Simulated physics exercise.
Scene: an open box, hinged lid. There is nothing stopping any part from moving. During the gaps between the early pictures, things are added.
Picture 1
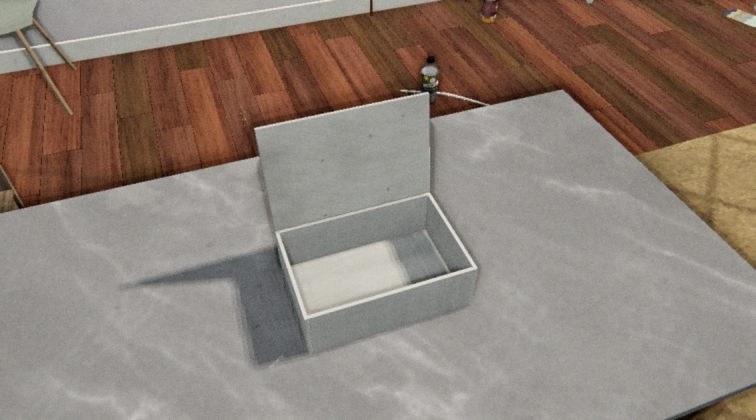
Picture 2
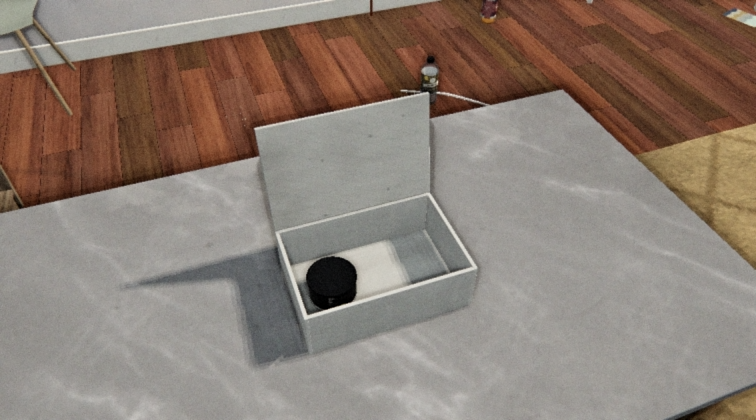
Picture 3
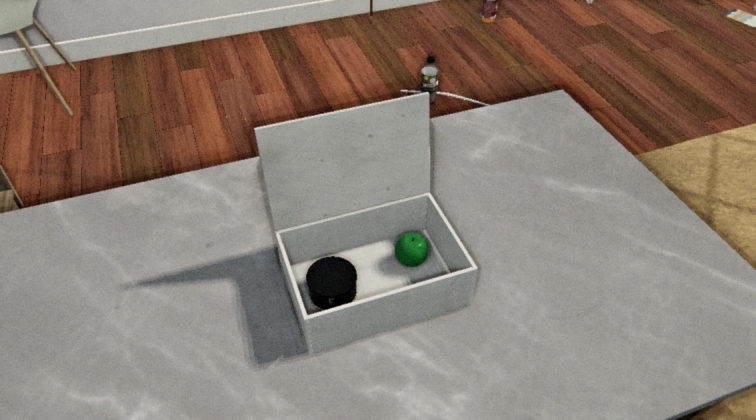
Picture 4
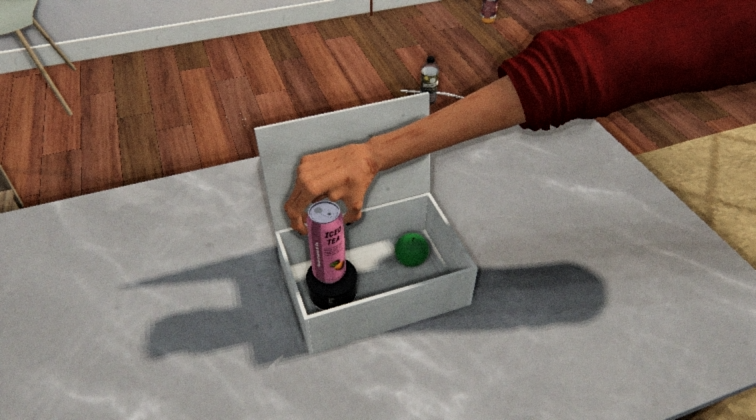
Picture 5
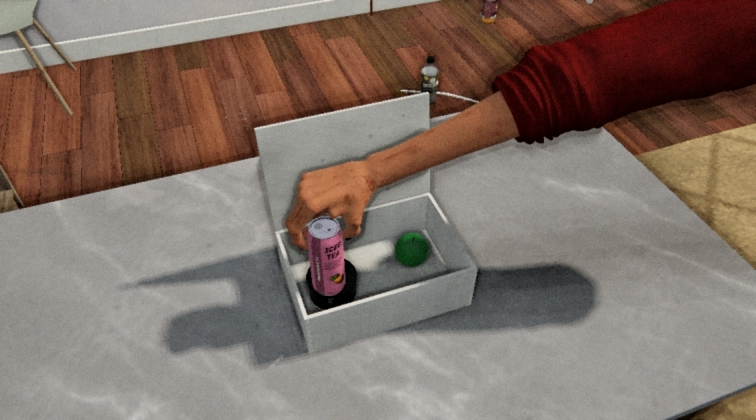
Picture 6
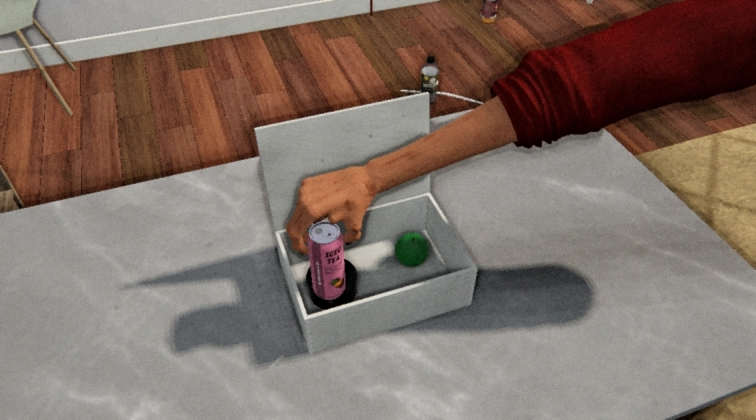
Hand in red sleeve lowering a pink can onto a round black object beside a green apple in an open box.
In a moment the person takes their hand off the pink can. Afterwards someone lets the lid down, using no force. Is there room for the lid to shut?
Most likely the lid stays clear of the rim.
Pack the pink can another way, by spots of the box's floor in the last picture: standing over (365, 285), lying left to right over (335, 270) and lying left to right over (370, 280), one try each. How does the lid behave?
At first it manages to shut, the second time it manages to shut, and the third time it manages to shut.
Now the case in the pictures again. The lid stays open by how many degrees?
I'd say roughly 18 degrees above the rim.
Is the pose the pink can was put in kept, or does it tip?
At the finish the pink can goes crooked.
Then, 1.50 s past the last view, lid 63° above the rim.
Then, 2.10 s past the last view, lid 26° above the rim; pink can rocked 44° from its first pose near (326, 292).
Finally, lid 18° above the rim; down or leaning hard in the box, pink can; the other 2 still in place. Final places as the last picture's camera would see them, pink can near (316, 293).
